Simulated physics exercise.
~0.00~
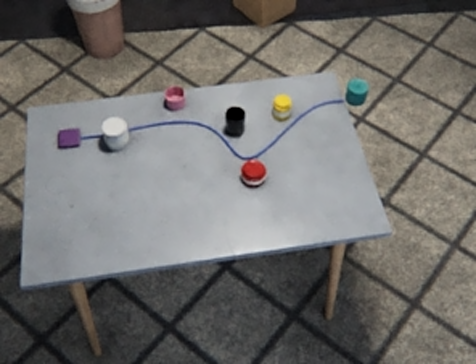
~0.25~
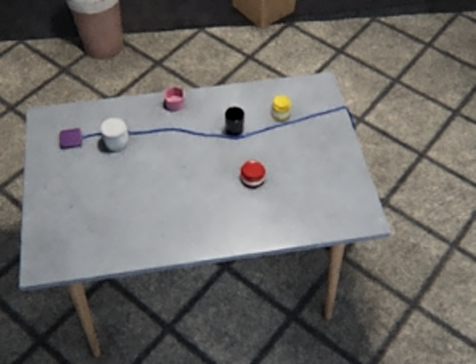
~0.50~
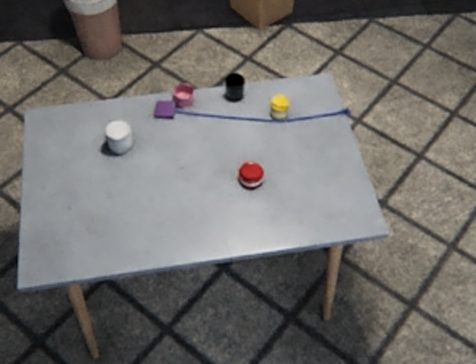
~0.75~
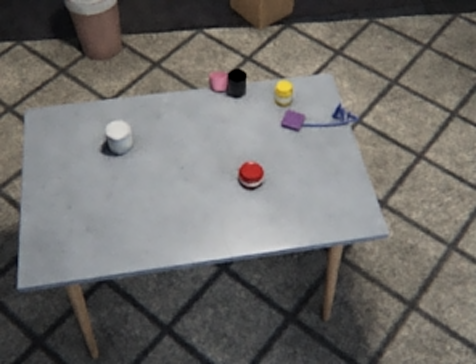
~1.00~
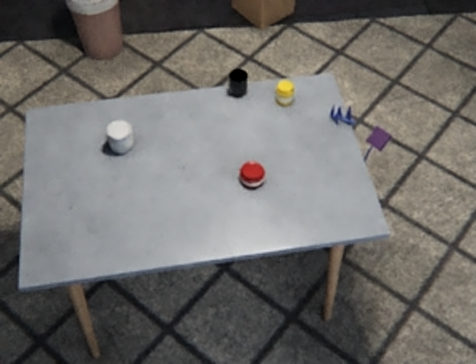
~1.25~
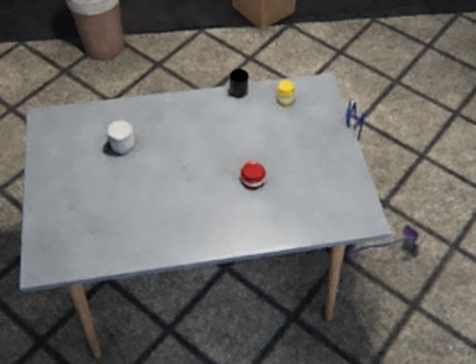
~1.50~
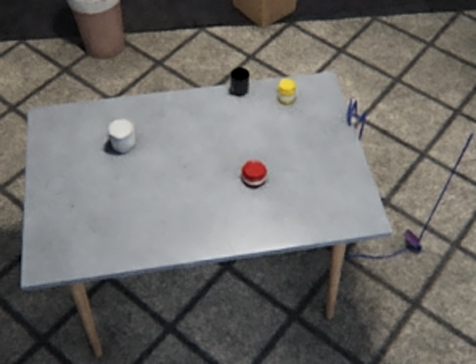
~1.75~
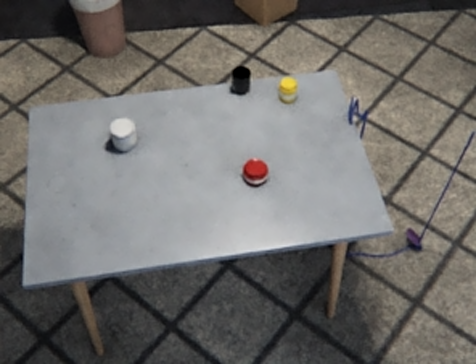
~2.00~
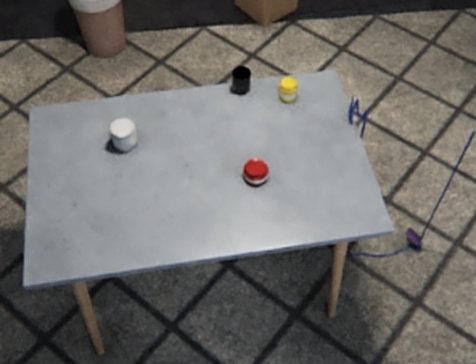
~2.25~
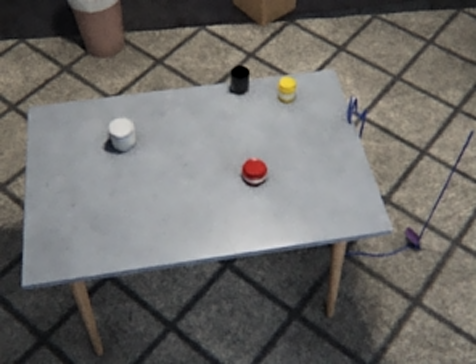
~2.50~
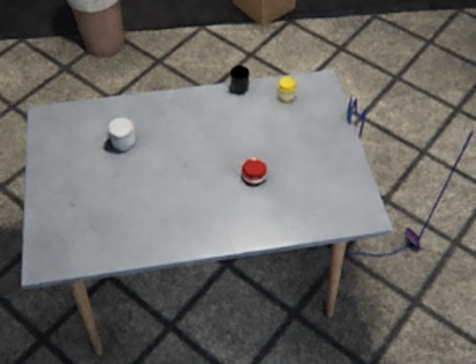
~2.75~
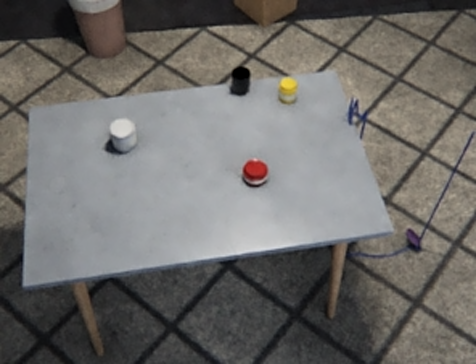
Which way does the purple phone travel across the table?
It moves to the right, following the cable until it goes over the right edge.
